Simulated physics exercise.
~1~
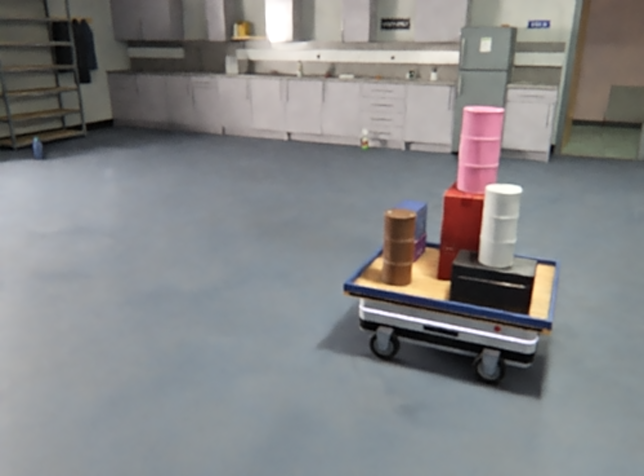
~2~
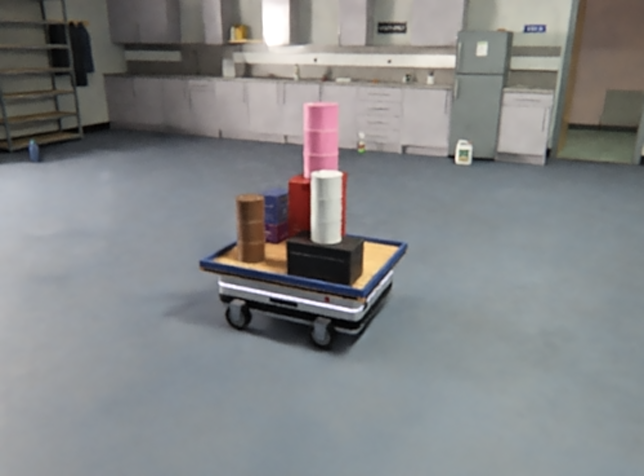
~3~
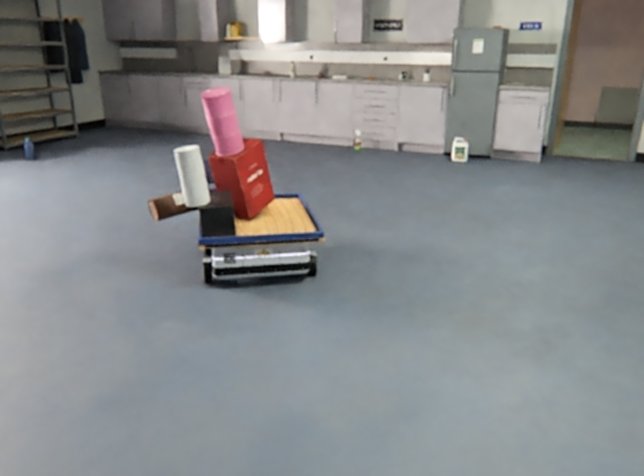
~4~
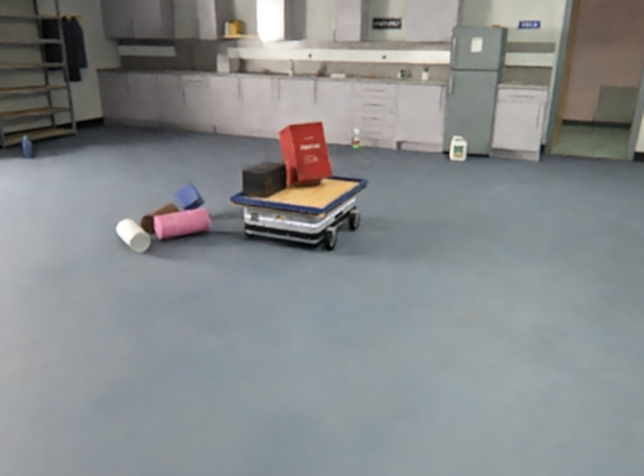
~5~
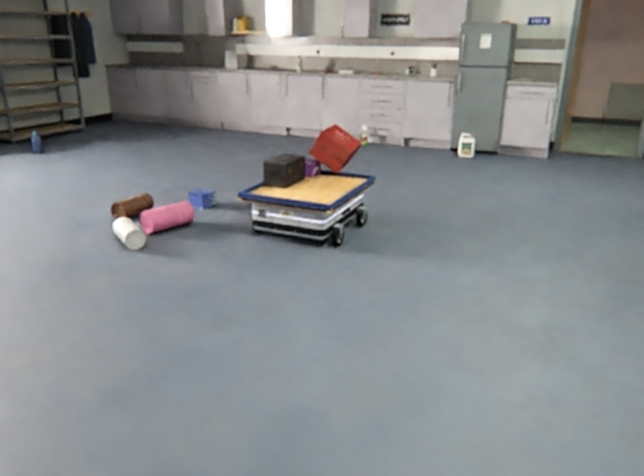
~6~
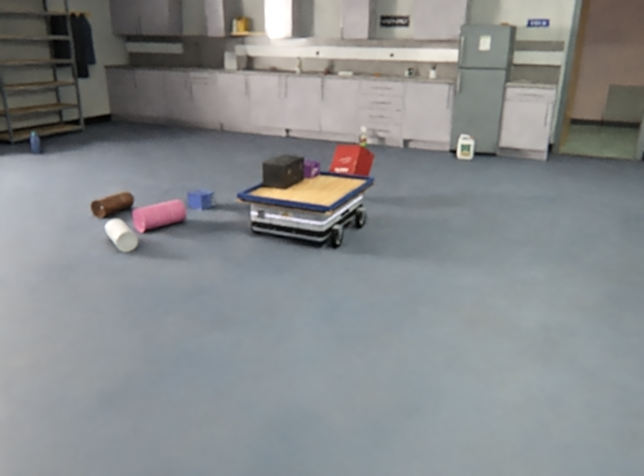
Loaded delivery cart rolling left and turning sharply, spilling three canisters, a blue box and a red box, then stopping.
